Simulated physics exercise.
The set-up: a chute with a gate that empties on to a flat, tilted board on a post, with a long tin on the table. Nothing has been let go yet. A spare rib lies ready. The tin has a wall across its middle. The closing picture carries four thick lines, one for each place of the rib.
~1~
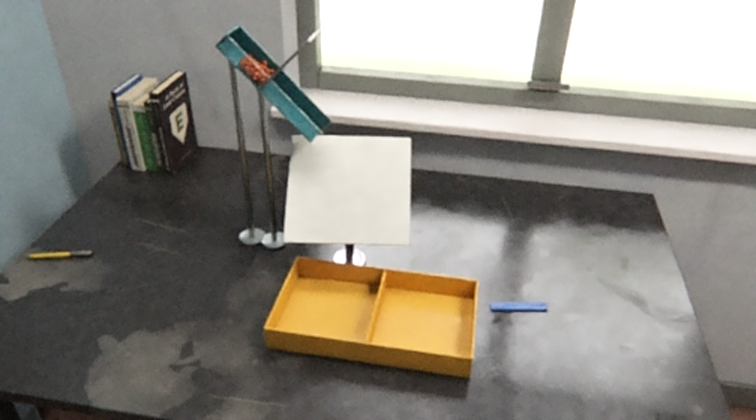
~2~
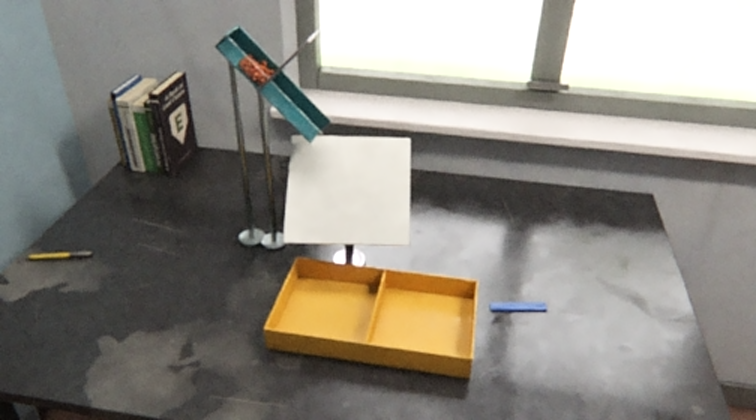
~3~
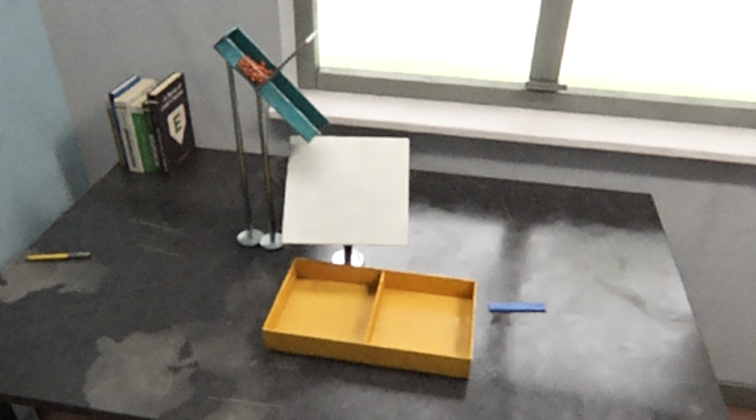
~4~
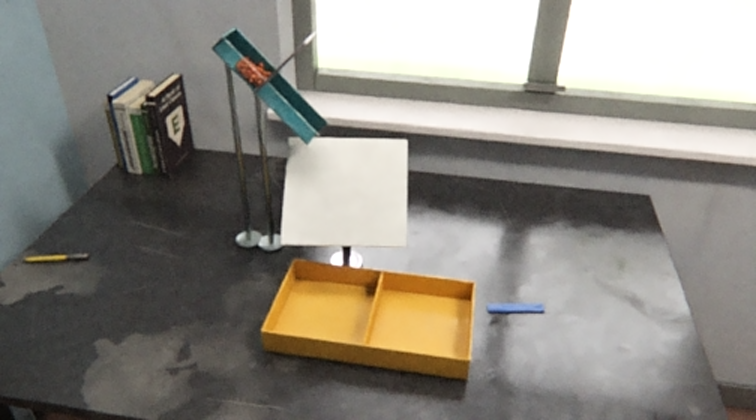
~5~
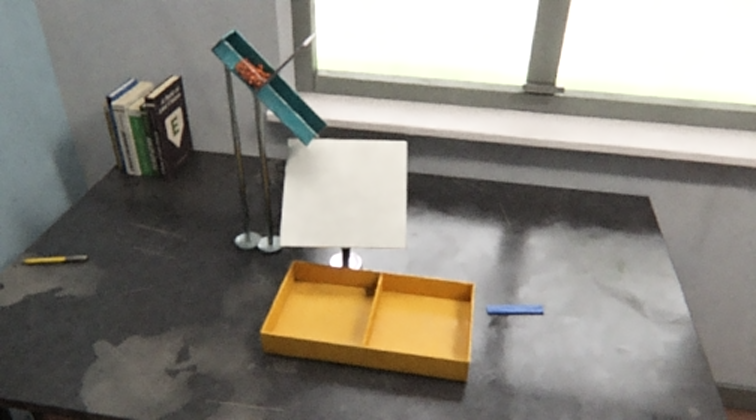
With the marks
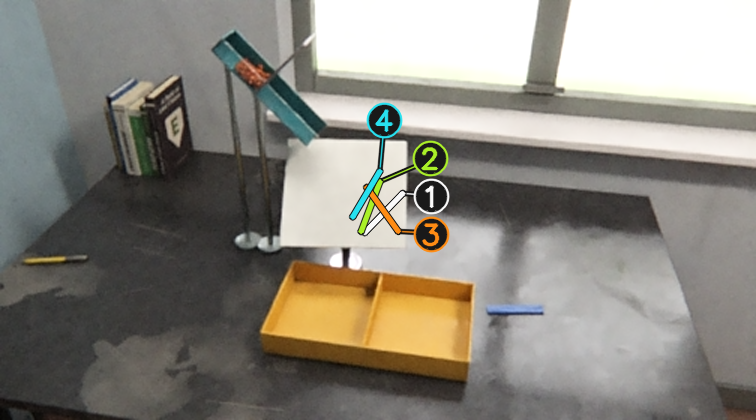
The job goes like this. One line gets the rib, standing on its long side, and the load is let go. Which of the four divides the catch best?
Line 3 does it best.
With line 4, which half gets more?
Left.
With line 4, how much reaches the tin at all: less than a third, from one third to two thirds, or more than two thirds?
Line 4 gives more than two thirds.
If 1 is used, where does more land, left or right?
The left half.
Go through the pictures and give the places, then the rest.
In the first picture, load behind the gate near (260, 72), clay pellets; lip of the chute near (316, 137), sloping fairly steeply.
In the second picture, middle of the board near (349, 189), tilted fairly steeply; middle of its low edge near (346, 244); of its high edge near (351, 137).
In the third picture, front corners of the tin near (263, 329) and (471, 359); front end of its middle wall near (365, 343).
In the fourth picture, middle of the load near (256, 75); lip near (312, 139).
In the fifth picture, middle of the load near (256, 76); lip near (312, 140).
On the marked copy, line 1 from (402, 193) to (364, 232); line 2 from (379, 181) to (361, 231); line 3 from (366, 187) to (398, 231); line 4 from (379, 171) to (352, 216).
With 1, of what is caught, all but a few in the left half, only a few in the right.
With 2, of what is caught, the whole lot in the left half, none at all in the right.
With 3, of what is caught, close to a third in the left half, close to two thirds in the right.
With 4, of what is caught, all but a few in the left half, only a few in the right.
